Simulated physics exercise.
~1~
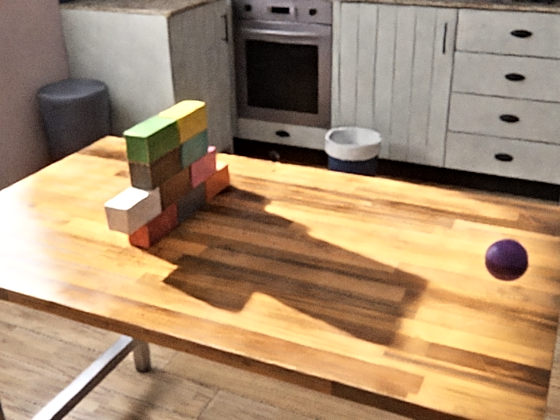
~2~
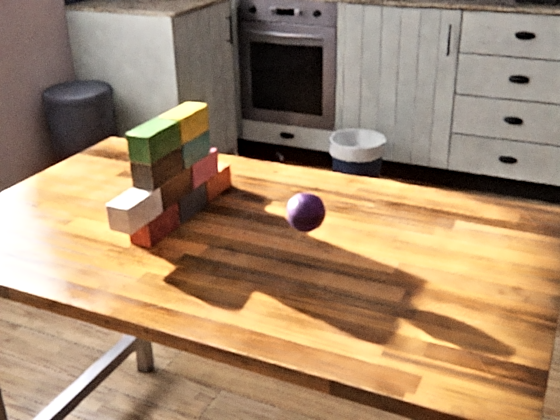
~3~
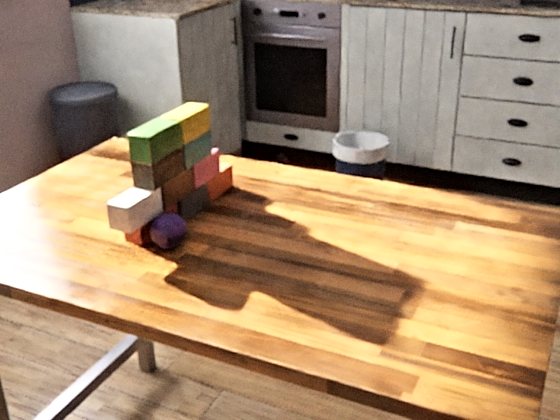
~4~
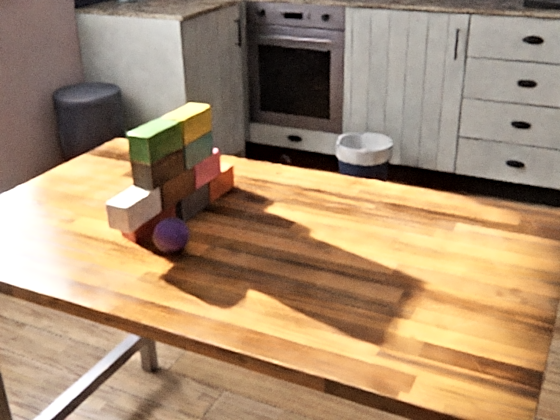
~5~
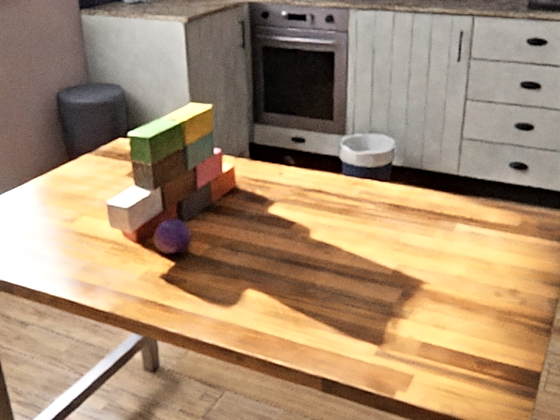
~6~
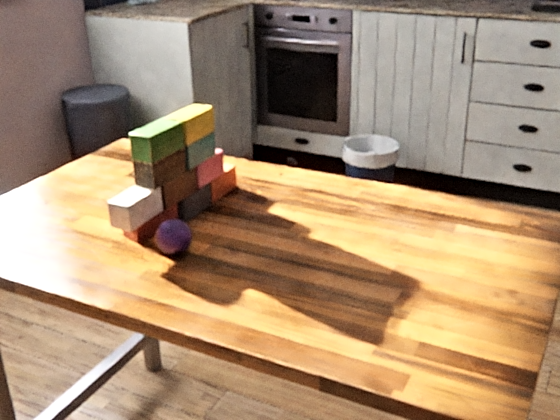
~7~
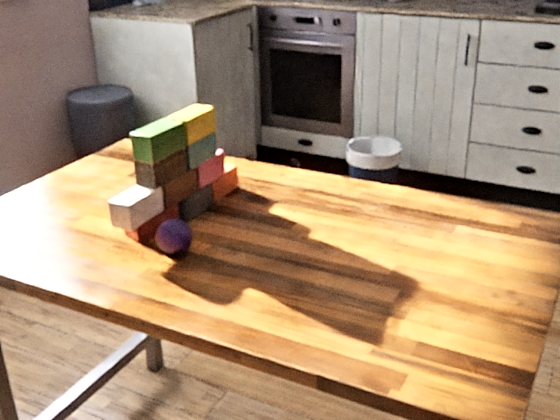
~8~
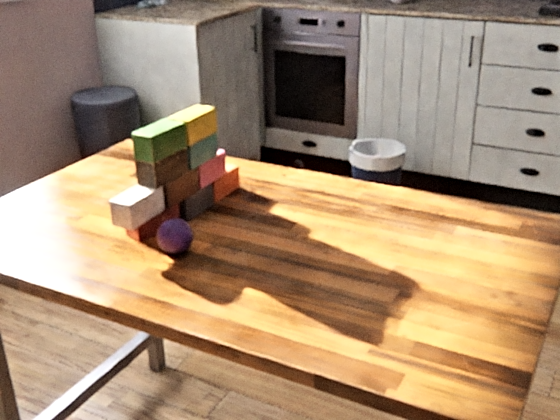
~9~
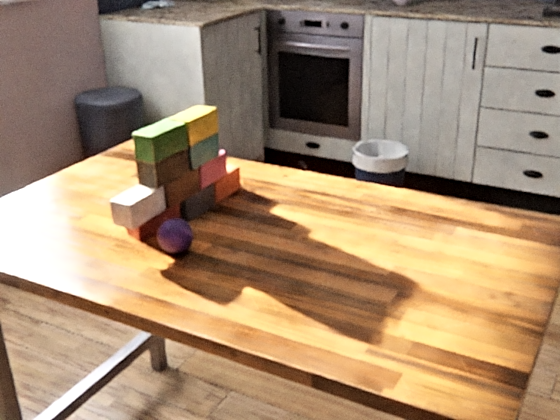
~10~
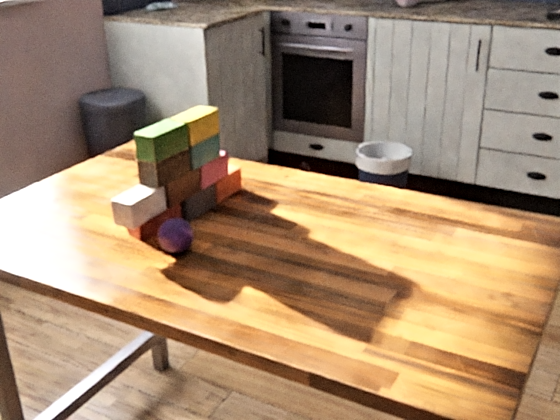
On a wooden kitchen table, a purple ball flies left into stacked blocks, which stay standing.
